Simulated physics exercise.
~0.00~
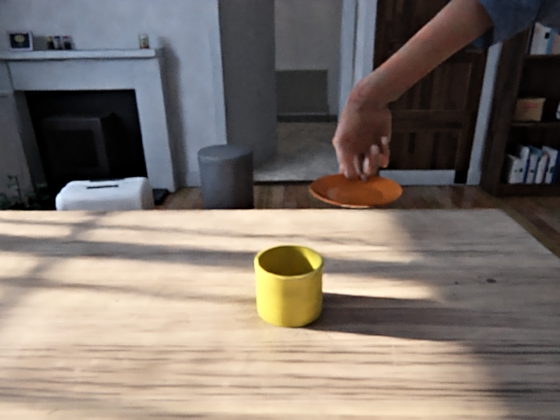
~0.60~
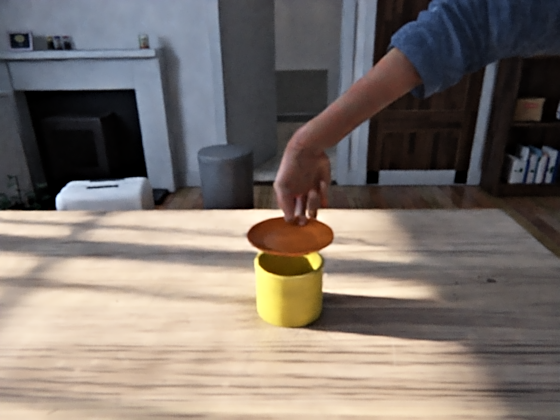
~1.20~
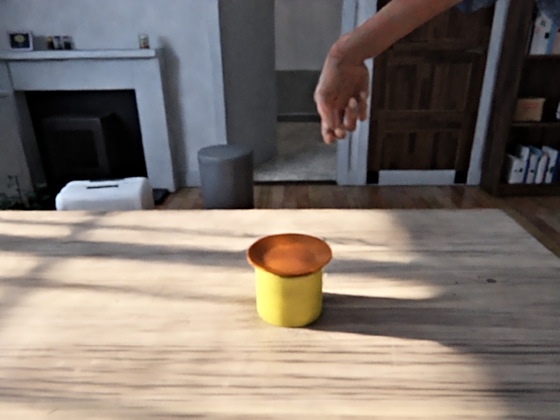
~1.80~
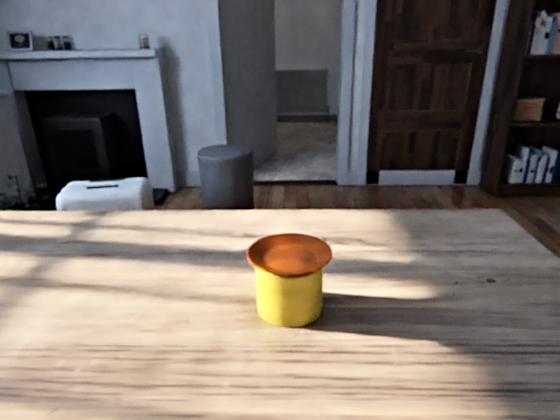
On a wooden table, a hand lowers an orange saucer onto a yellow container and withdraws.
